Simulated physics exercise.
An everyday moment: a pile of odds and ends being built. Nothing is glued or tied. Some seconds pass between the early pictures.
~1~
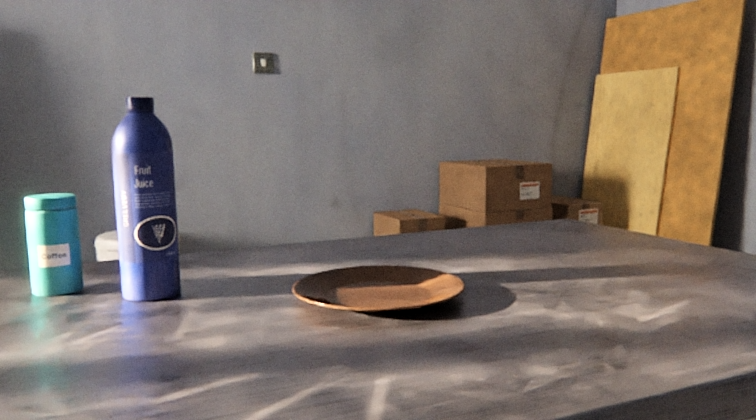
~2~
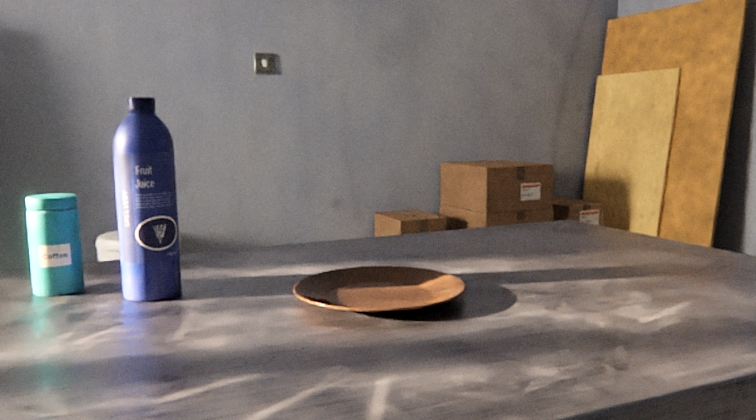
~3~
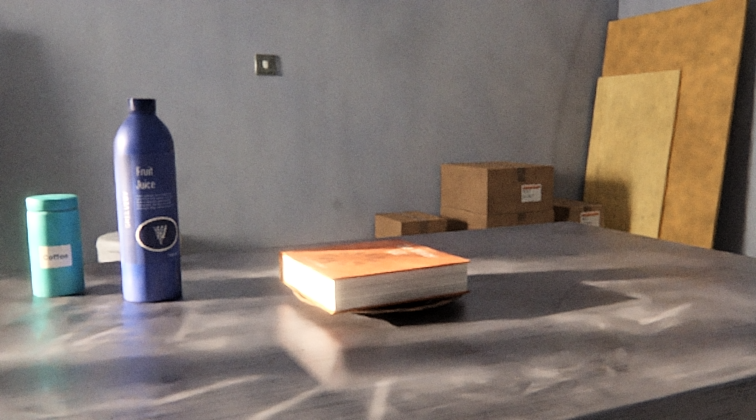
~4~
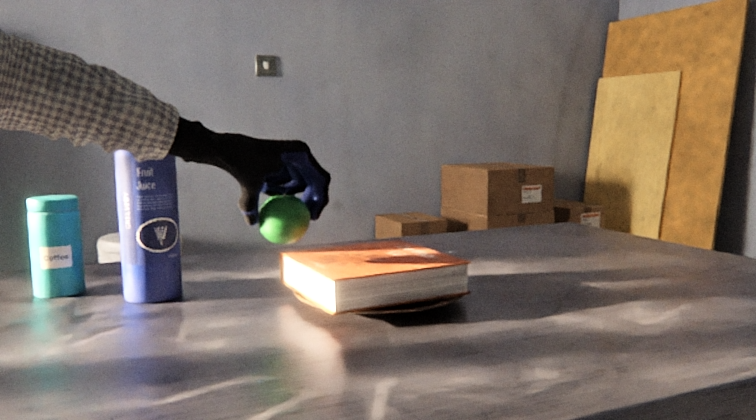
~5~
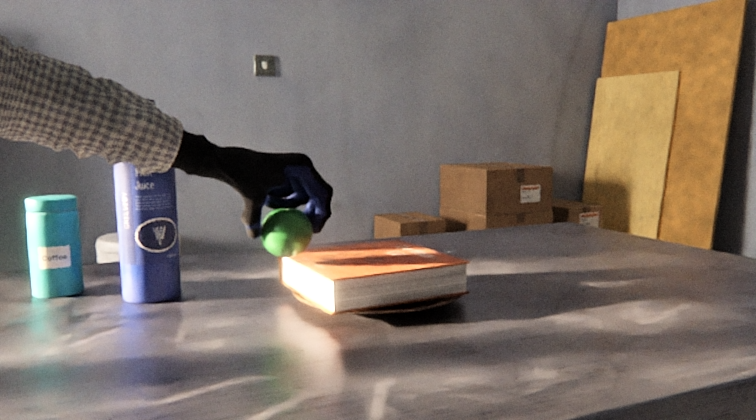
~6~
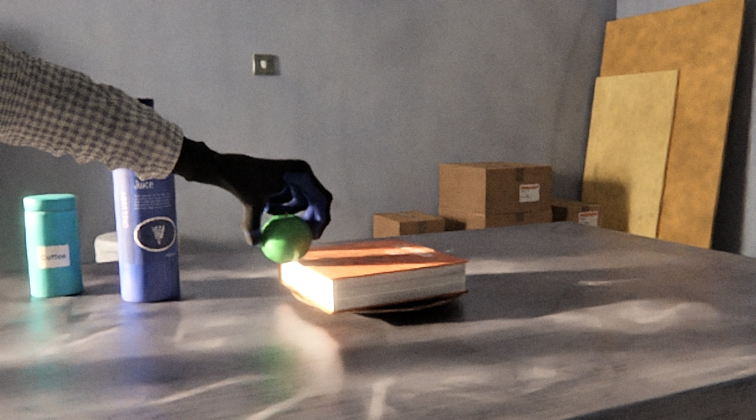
To begin with, a brown plate sits on a grey table, with a turquoise jar and a blue bottle to its left. A thick orange-covered book then appears on the plate, and a gloved hand in a checked sleeve lowers a green apple slightly to the book's left end, still holding it.
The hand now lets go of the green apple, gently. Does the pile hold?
The pile gives way.
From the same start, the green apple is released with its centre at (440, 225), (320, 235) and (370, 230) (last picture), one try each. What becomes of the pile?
First try: It gives way; second try: It holds; third try: It holds.
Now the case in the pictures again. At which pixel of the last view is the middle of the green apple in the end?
At about (258, 290).
Then, 0.30 s on from there, green apple now fallen.
Then, 0.40 s on from there, nothing new.
In the end, fallen, green apple; the other 4 unmoved. At the end, from the last picture's camera, green apple near (258, 290). The pile loses its balance.
